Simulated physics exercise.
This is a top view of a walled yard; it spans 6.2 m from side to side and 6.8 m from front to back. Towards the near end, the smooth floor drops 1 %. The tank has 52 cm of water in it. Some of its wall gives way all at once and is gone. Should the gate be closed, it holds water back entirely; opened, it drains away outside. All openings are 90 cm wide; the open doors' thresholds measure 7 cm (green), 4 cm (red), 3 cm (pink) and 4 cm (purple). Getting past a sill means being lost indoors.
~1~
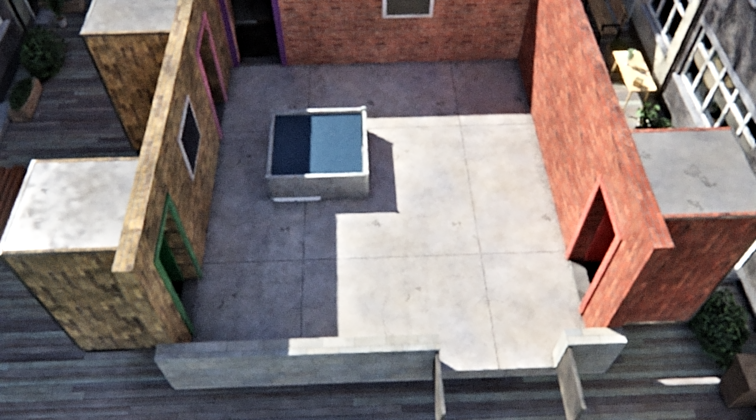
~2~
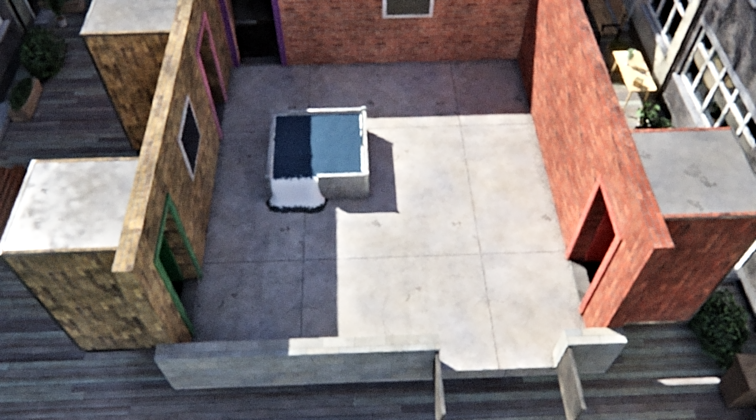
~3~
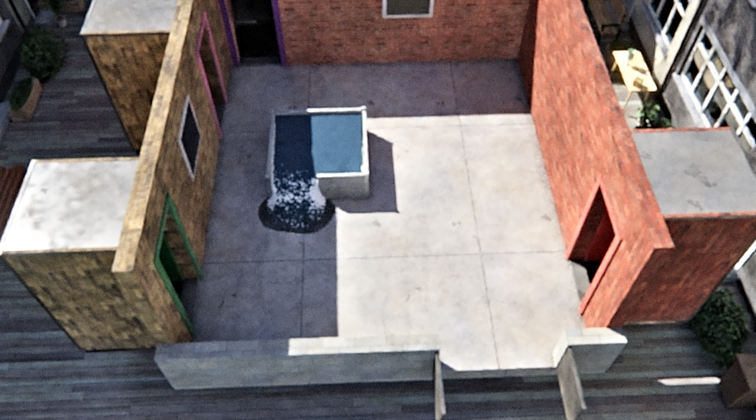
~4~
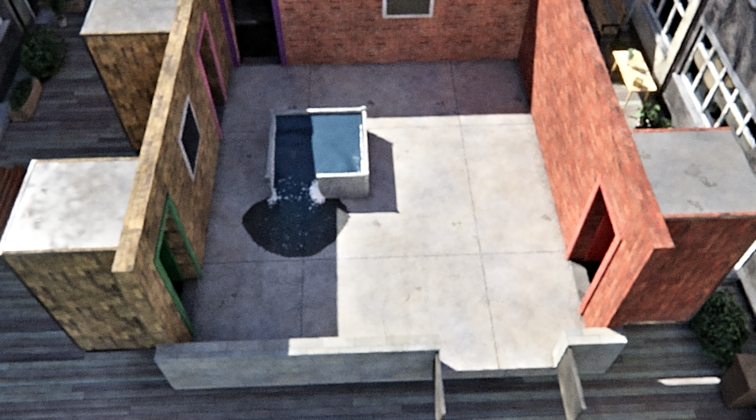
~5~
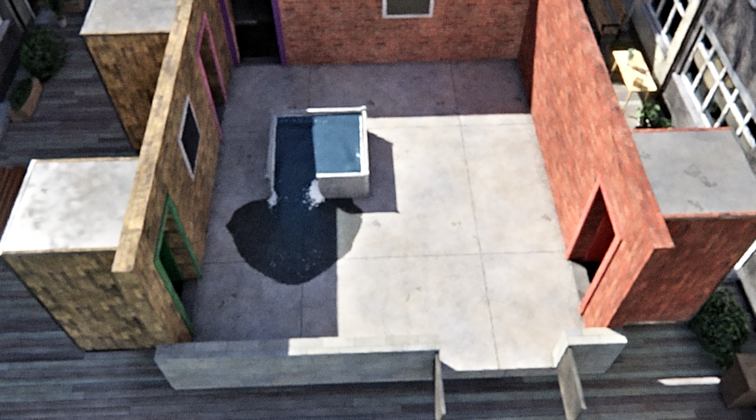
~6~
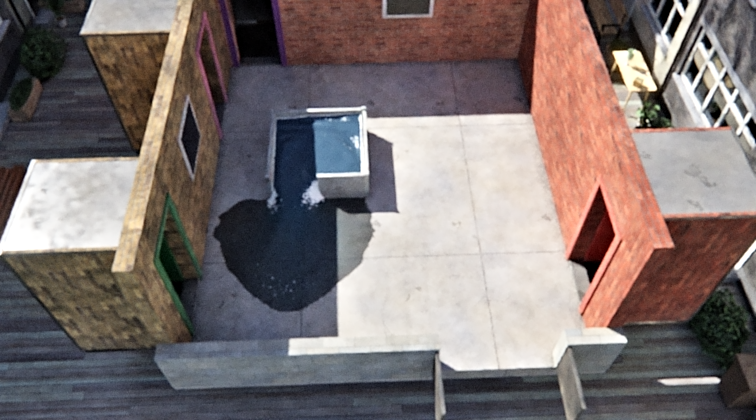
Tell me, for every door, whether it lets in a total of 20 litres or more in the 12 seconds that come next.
In order: Green door: The total grows larger than the cap, red door: The total grows larger than the cap, pink door: The total remains smaller than the cap, purple door: The total remains smaller than the cap.
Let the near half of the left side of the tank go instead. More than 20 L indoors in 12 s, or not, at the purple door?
Well, at purple it would be too much.
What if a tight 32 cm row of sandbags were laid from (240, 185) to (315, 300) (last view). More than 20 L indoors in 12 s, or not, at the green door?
Then the green door stays short of the limit.
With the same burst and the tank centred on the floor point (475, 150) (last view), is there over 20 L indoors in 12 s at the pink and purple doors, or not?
Then: Pink not over, purple below.
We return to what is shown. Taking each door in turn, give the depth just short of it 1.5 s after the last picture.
Readings (cm): Green = 11; red = 0; pink = 0; purple = 0.
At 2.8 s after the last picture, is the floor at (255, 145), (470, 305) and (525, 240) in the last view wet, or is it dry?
Untouched, submerged, untouched.
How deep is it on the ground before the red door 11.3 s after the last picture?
Around 5.5 cm there.
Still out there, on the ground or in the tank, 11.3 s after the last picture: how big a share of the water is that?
Around 76 per cent of the water.
Then, 0.7 s after the last picture water covers 20 % of the floor and is deepest (29 cm) near (292, 201); green door 9 cm at the sill, 0 L in, red door not reached, pink door not reached, purple door not reached.
Then, 1.5 s after the last picture water covers 25 % of the floor and is deepest (34 cm) near (189, 365); green door 11 cm at the sill, 7 L in, red door not reached, pink door not reached, purple door not reached.
Then, 2.8 s after the last picture water covers 30 % of the floor and is deepest (16 cm) near (254, 300); green door 15 cm at the sill, 29 L in, red door not reached, pink door not reached, purple door not reached.
Then, 6.3 s after the last picture water covers 50 % of the floor and is deepest (10 cm) near (189, 365); green door 10 cm at the sill, 67 L in, red door 9 cm at the sill, 20 L in, pink door not reached, purple door not reached.
Then, 11.3 s after the last picture water covers 70 % of the floor and is deepest (6 cm) near (590, 350); green door 5 cm at the sill, 72 L in, red door 6 cm at the sill, 52 L in, pink door 2 cm at the sill, 0 L in, purple door not reached.
